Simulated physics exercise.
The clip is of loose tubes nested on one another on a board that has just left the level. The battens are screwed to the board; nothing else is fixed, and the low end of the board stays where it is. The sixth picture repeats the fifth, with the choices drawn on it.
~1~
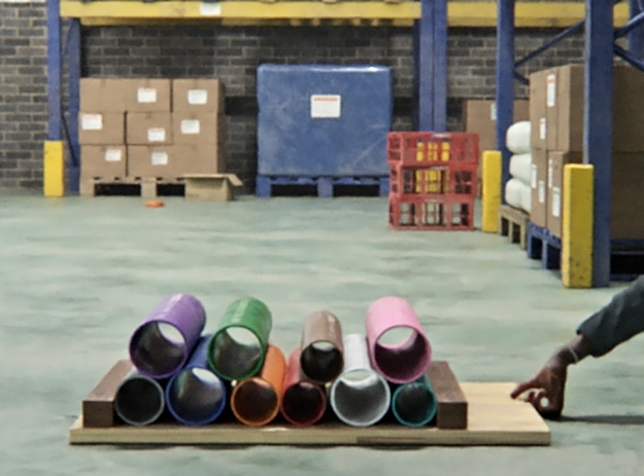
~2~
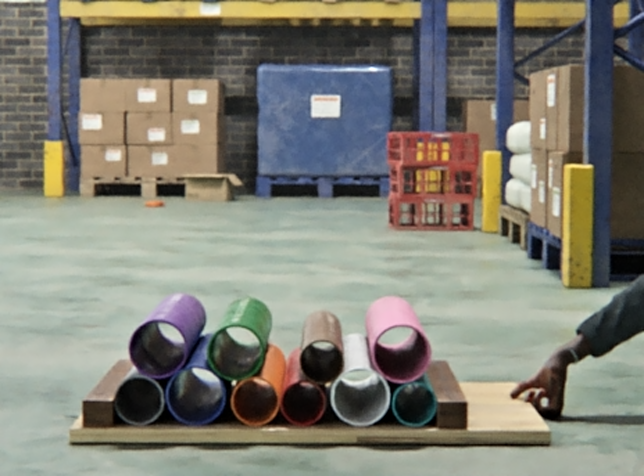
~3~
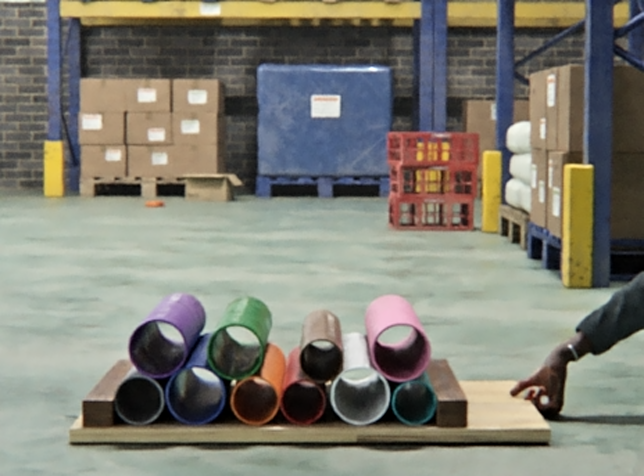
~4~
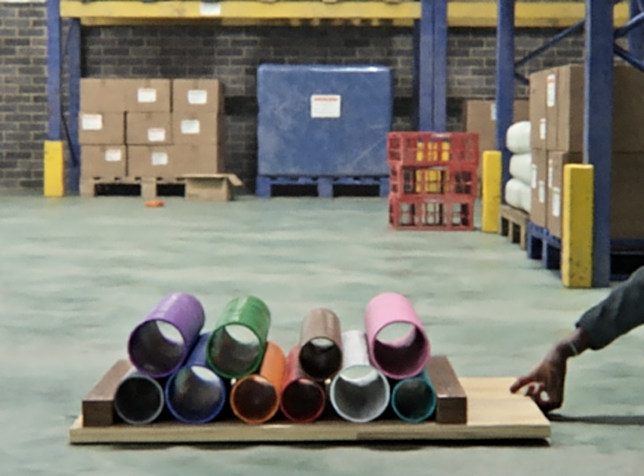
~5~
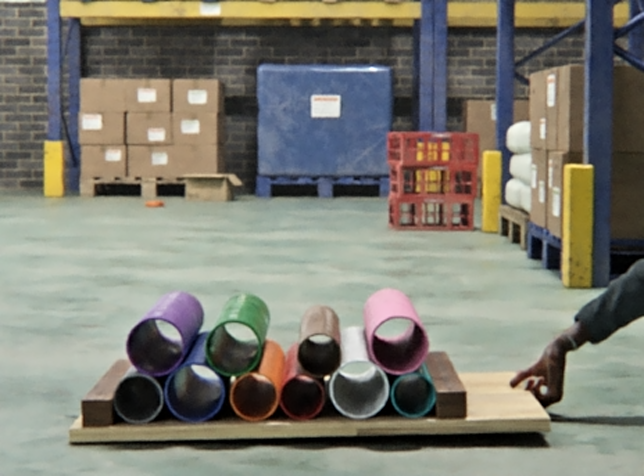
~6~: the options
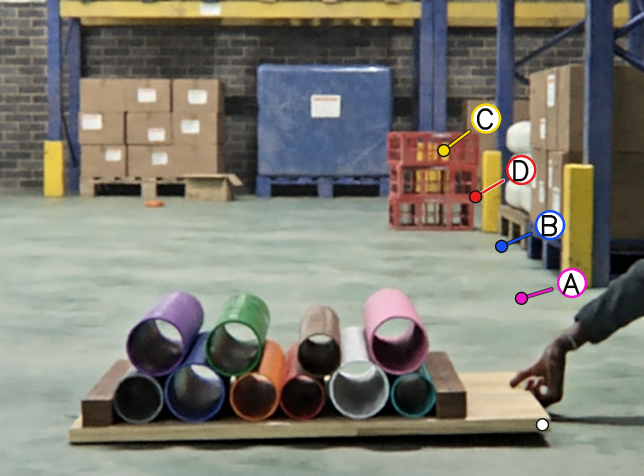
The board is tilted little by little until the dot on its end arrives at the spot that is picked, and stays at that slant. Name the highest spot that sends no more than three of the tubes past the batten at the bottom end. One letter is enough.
Mark C is as high as it can go.
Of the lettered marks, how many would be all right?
Four of them.
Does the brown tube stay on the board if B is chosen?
Yes, with B.
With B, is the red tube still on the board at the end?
Yes.
On the marked copy, A at (522, 298); B at (501, 246); C at (444, 151); D at (476, 197); the white dot at (543, 425).
With C. Early on, board at 20°.
Further on, board at 37°.
At the end, board at 37°, three over the low batten (green, brown, purple).
As for the rest, A none over the low batten; B one over the low batten (purple); D two over the low batten (green, purple).
